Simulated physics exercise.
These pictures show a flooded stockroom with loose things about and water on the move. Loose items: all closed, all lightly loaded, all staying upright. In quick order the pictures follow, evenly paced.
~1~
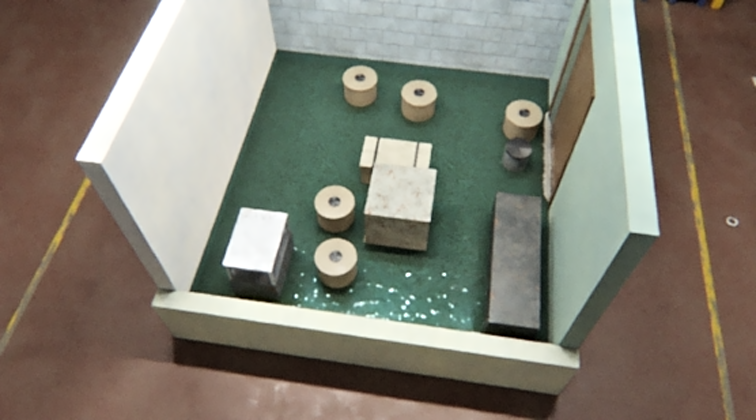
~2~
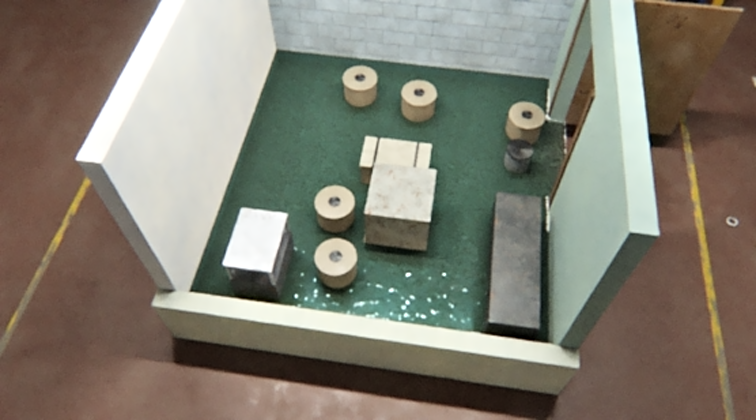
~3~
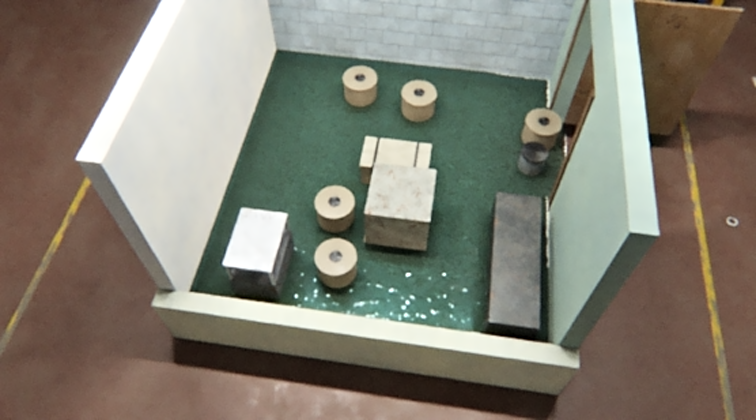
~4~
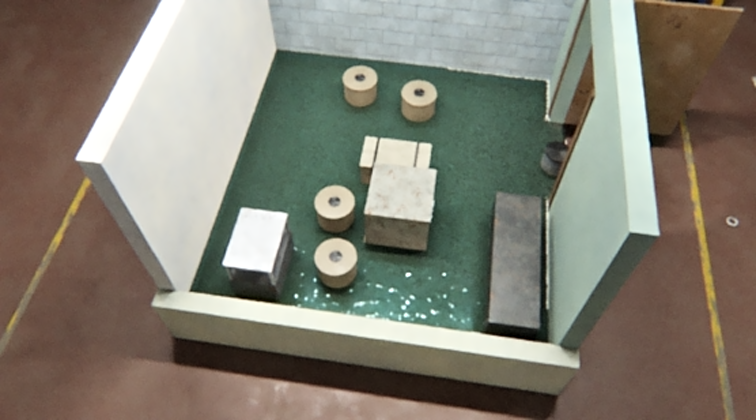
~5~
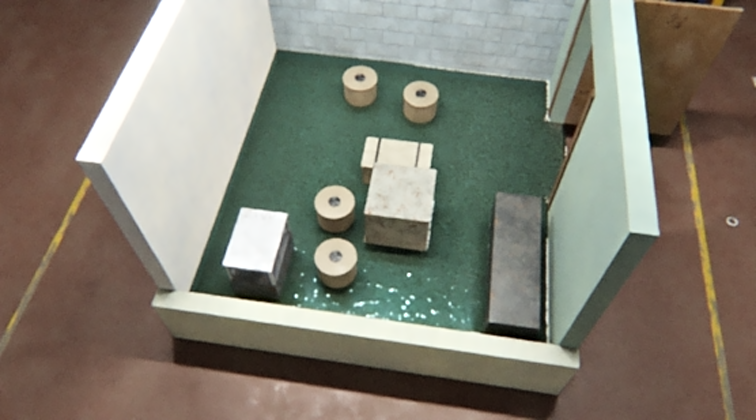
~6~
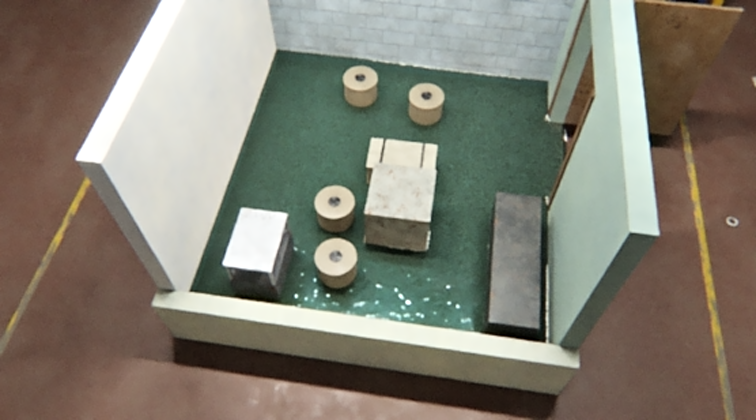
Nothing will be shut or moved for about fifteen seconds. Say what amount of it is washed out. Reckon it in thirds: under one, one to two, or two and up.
Two and up, in thirds.
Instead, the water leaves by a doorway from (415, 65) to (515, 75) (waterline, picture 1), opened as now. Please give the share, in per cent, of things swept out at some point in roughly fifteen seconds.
Estimate: Close to 70 per cent.
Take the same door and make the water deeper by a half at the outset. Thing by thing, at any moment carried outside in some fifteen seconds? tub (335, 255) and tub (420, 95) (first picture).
As listed: No, washed out.
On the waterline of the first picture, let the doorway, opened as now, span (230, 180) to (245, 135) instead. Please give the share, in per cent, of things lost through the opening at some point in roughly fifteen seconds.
Some 40 per cent of the things, roughly.
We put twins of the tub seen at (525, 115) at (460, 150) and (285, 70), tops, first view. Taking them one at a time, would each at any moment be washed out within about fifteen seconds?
Going one by one, the first is lost and the second retained.
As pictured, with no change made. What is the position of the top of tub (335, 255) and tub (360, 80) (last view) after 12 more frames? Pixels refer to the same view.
I'd say about (367, 256) for the first and about (434, 84) for the second.
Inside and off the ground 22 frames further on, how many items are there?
3.
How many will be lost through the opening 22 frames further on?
4.
A moment on, 2 of 7 are out; 5 afloat.
Next, 3 of 7 are out; 4 afloat.
Later, 4 of 7 are out; 3 afloat.
In the end, 5 of 7 are out; 2 afloat.
